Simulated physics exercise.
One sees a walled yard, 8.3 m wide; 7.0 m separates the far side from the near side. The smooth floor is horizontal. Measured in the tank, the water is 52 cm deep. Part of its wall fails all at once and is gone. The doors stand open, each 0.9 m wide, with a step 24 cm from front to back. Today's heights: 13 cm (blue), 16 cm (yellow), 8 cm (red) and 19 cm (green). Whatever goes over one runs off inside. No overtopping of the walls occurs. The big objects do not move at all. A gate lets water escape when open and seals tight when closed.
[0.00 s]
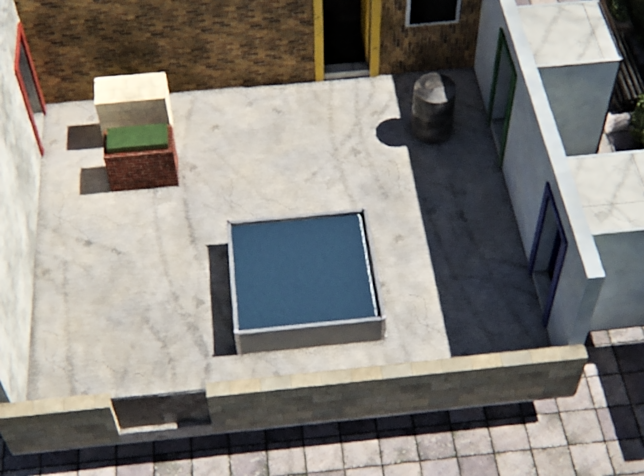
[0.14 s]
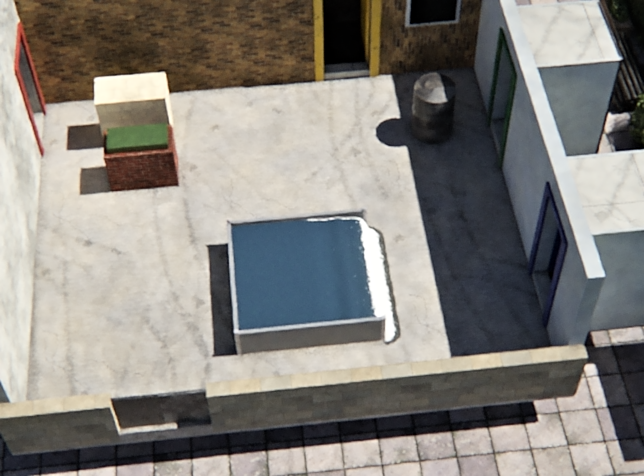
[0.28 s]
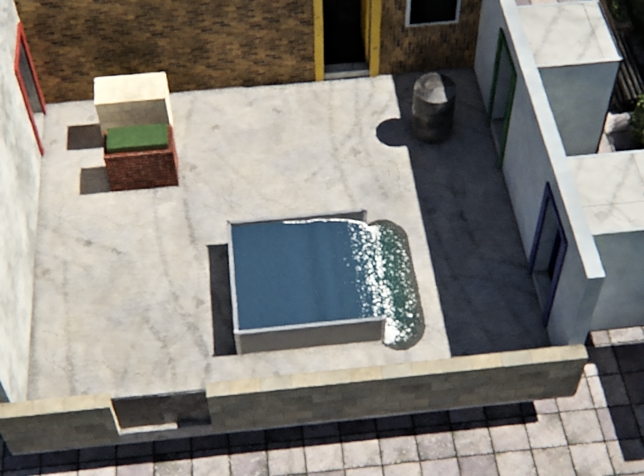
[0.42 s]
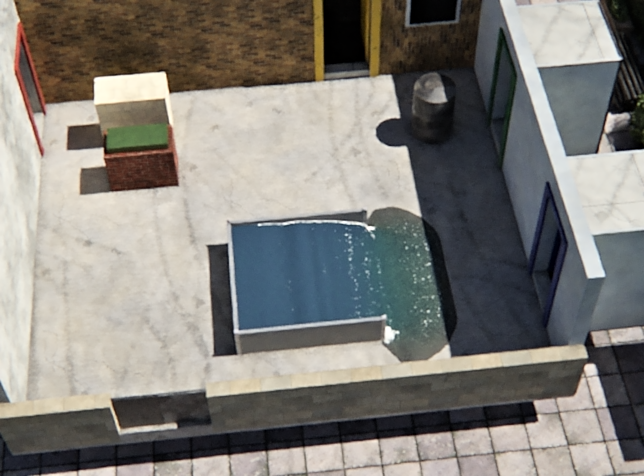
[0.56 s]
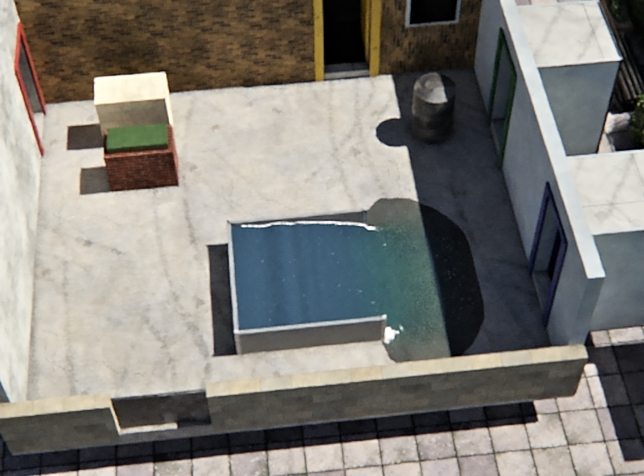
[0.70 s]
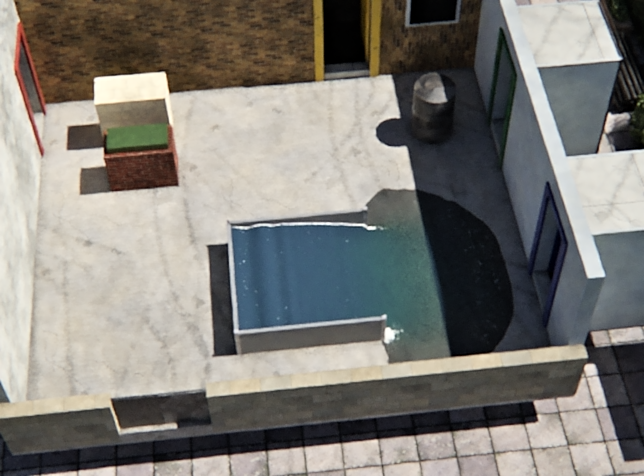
A walled yard held a square tank of still blue water until its right side gave way, and the water poured out through the gap and spread rightward across the pale floor into the shade.
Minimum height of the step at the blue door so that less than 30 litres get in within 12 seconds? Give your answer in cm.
Roughly 24 cm.
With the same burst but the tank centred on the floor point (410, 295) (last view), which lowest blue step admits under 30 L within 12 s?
A minimum of about 34 cm.
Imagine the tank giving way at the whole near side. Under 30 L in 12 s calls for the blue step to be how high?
With that break, close to 12.5 cm.
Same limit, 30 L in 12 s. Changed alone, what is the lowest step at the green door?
Roughly 7.0 cm at the green door.
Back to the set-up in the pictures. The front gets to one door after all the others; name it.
That would be the red door.
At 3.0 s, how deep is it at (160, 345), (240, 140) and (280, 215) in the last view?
Roughly 0, then 0, then 0 cm.
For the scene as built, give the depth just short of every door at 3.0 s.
In cm: Blue 27, yellow 0, red 0, green 12.
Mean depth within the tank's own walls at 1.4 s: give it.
It averages near 31 cm.
After 1.4 s water covers 20 % of the floor, deepest (31 cm) near (536, 290); 20 cm at the blue door, 19 litres in over its 13 cm step.
After 3.0 s water covers 25 % of the floor, deepest (30 cm) near (559, 374); 27 cm at the blue door, 149 litres in over its 13 cm step.
After 12.0 s water covers 95 % of the floor, deepest (10 cm) near (44, 117); 4 cm at the blue door, 215 litres in over its 13 cm step.
At the blue door as built, the water arrived by 0.9 s and peaked near 29 cm at 2.2 s.
With a step of 21 cm, 63 litres would have come in within the 12 s; with 28 cm, 7 litres. So under 30 litres takes about 24 cm.
